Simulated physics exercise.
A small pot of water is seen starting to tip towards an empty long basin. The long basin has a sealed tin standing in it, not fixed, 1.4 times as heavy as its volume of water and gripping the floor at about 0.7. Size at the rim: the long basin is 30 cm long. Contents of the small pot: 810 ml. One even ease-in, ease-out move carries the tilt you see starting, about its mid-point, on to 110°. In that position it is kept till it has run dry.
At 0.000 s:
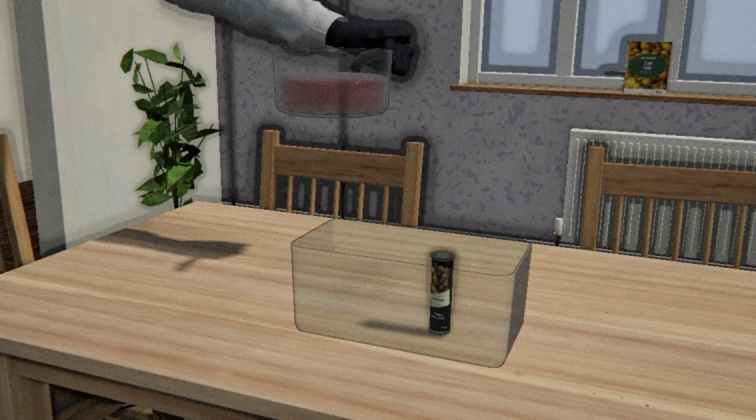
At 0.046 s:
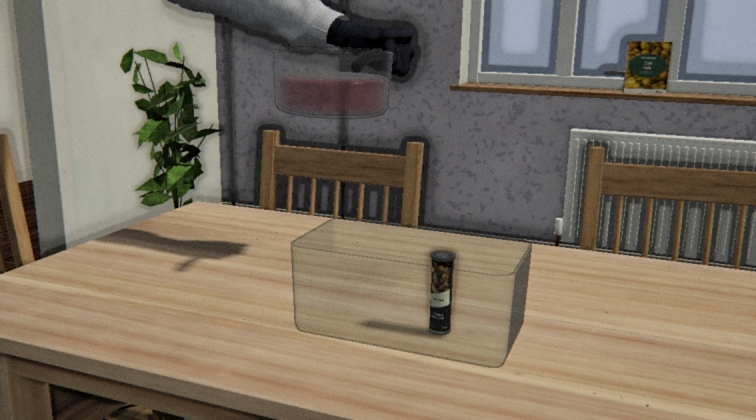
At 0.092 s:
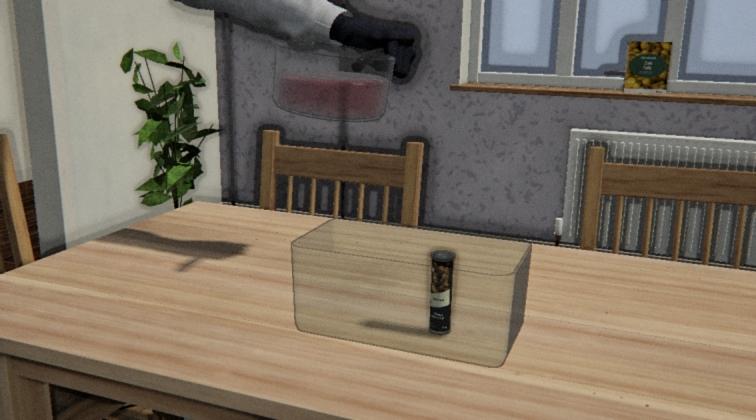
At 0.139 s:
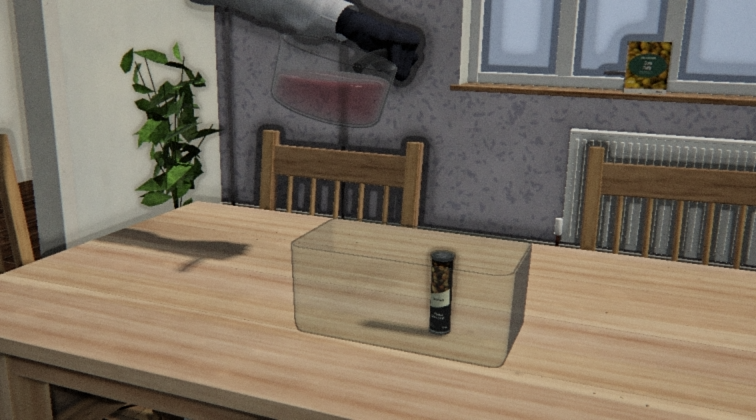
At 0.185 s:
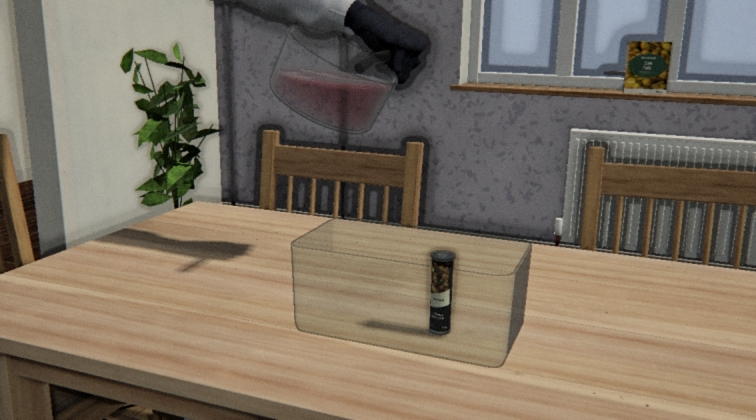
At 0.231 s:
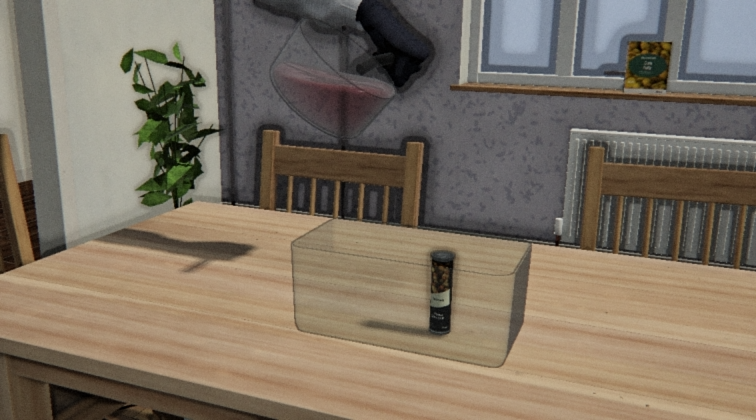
Gloved hand tilting a clear container of reddish liquid above a wooden table holding a transparent basin with a dark tin inside.
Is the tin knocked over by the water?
Yes.
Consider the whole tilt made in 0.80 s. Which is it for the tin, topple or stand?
Then it holds its balance.
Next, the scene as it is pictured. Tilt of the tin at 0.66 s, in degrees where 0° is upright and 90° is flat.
The lean is some 5° away from upright.
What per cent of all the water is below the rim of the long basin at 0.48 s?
Around 14%.
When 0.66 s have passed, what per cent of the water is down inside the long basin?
I'd say roughly 84 in a hundred of it.
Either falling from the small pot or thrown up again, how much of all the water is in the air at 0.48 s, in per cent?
Some 66 per cent, I reckon.
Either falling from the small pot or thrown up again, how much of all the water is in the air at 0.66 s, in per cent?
About 10 per cent.
By 0.48 s the tilt is 105° and 22 per cent is still to pour; the tin stands where it began.
By 0.66 s the tilt is 110° and 5 per cent is still to pour; the tin stands 2 cm from where it began.
By 0.85 s the tilt is 110° and 0 per cent is still to pour; the tin stands 1 cm from where it began.
By 1.06 s the tilt is 110° and 0 per cent is still to pour; the tin leans 23°.
At rest the tin lies on its side.
